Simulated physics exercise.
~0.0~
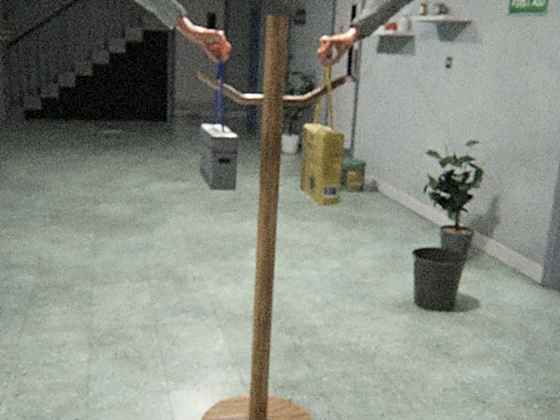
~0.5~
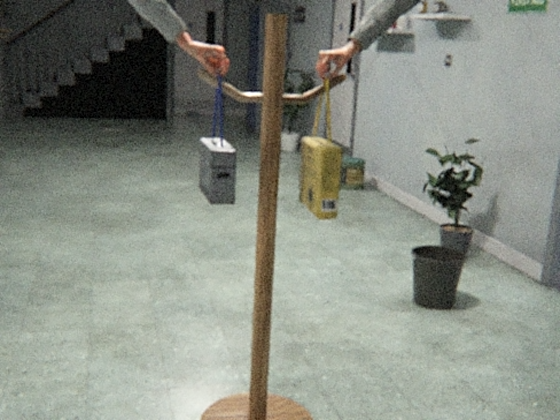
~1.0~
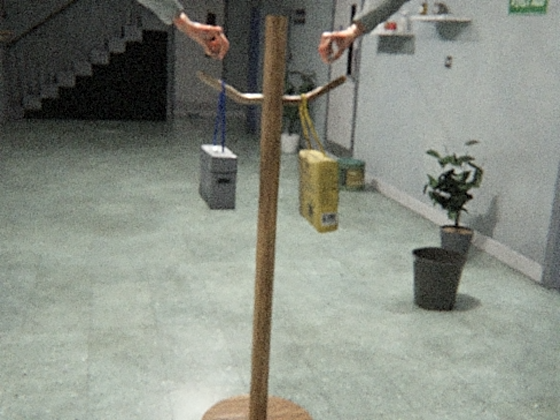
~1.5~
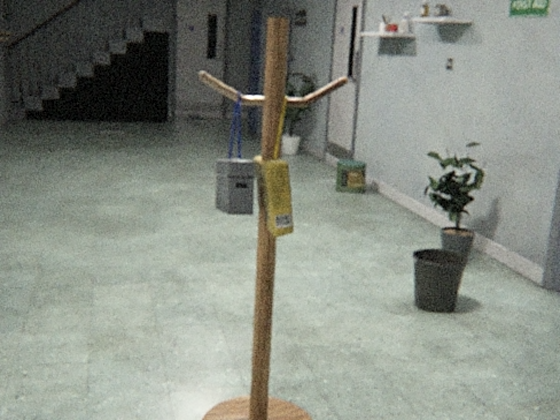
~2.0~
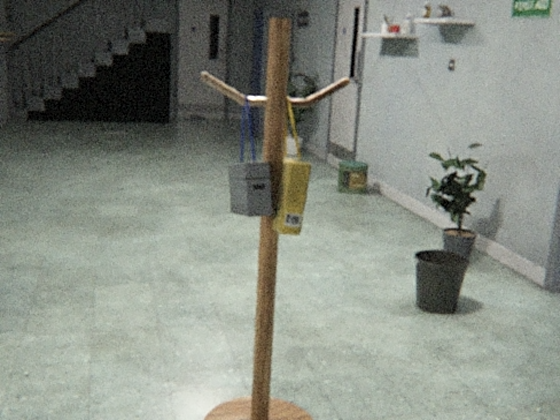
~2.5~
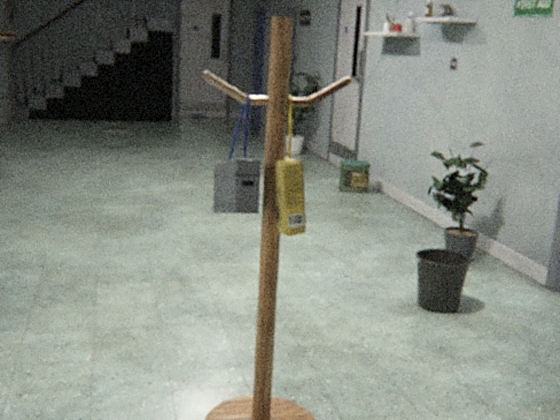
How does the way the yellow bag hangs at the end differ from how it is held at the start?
At the start the yellow bag is upright below the hand, while at the end it hangs leaning, close to the post.
